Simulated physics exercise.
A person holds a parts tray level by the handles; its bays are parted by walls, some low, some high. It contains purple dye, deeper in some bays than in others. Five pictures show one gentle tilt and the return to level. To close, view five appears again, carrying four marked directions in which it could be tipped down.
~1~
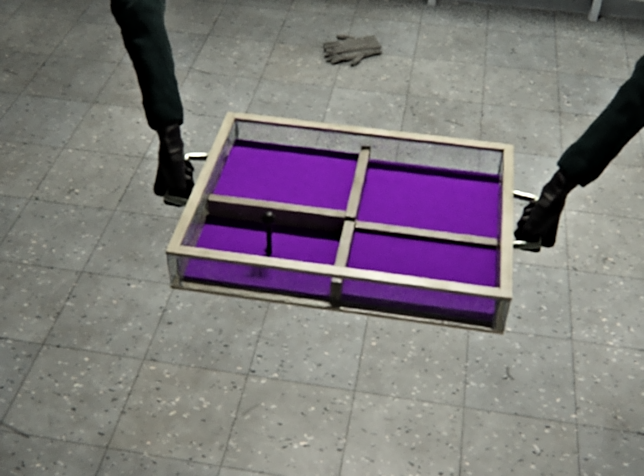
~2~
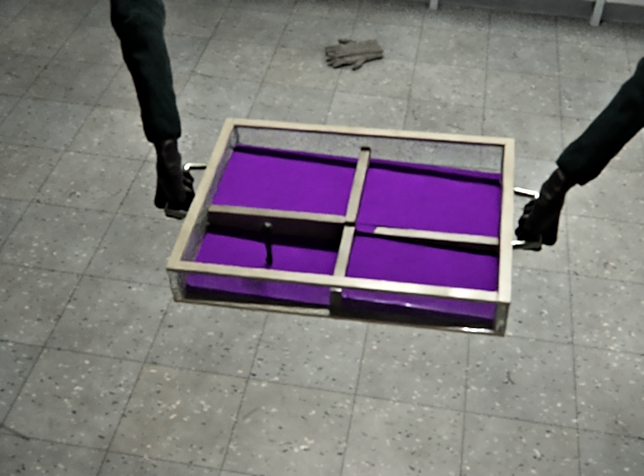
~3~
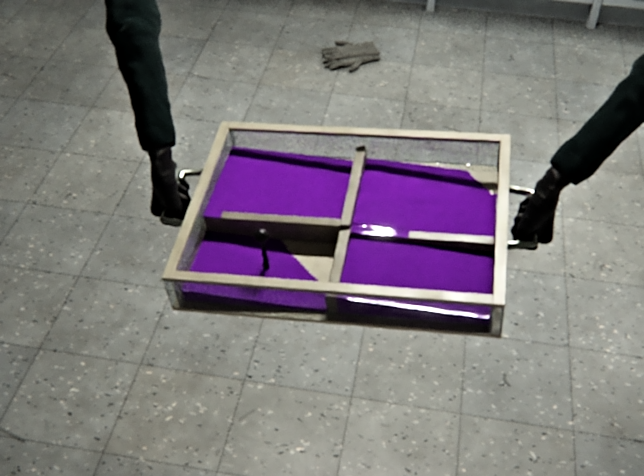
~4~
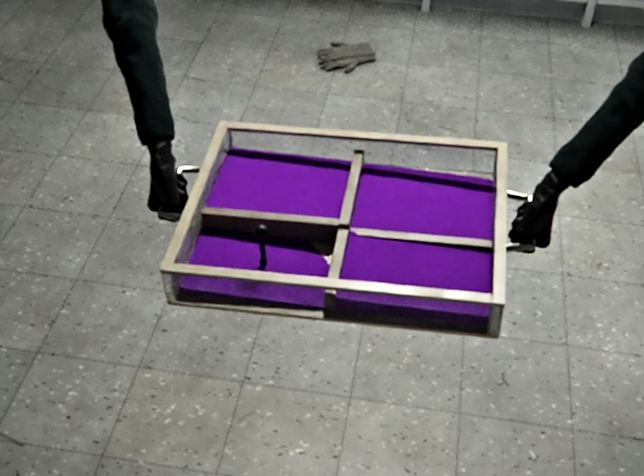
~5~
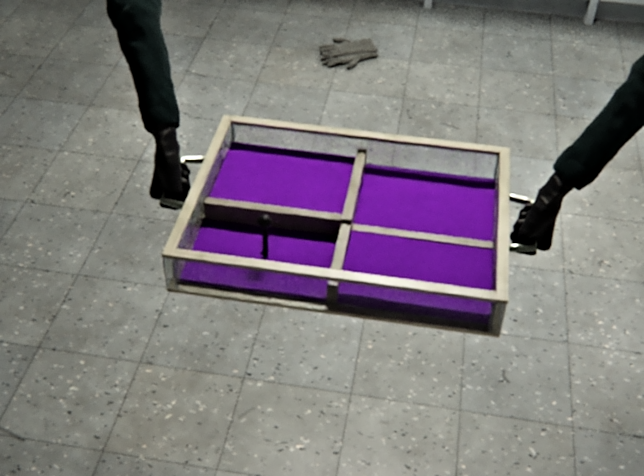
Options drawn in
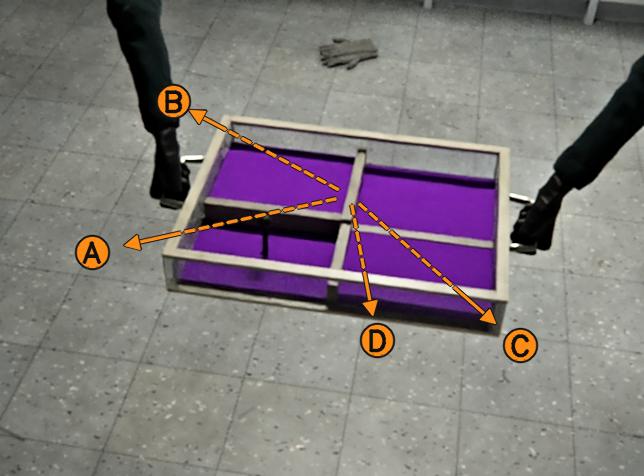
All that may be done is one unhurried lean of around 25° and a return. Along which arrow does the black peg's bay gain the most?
I would pick arrow A.
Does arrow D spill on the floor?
Yes.
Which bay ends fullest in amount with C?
It is the front right one.
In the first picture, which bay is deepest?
That is the back left bay.
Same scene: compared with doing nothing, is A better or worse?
Better.
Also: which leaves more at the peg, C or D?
It is D.
On the marked copy, A ends at (129, 244); B ends at (194, 112); C ends at (491, 320); D ends at (371, 310).
With A, about 26 % of the liquid ends in the peg's bay; about 60 % goes over the rim.
With B, about 7 % of the liquid ends in the peg's bay; about 55 % goes over the rim.
With C, about 5 % of the liquid ends in the peg's bay; about 62 % goes over the rim.
With D, about 14 % of the liquid ends in the peg's bay; about 35 % goes over the rim.
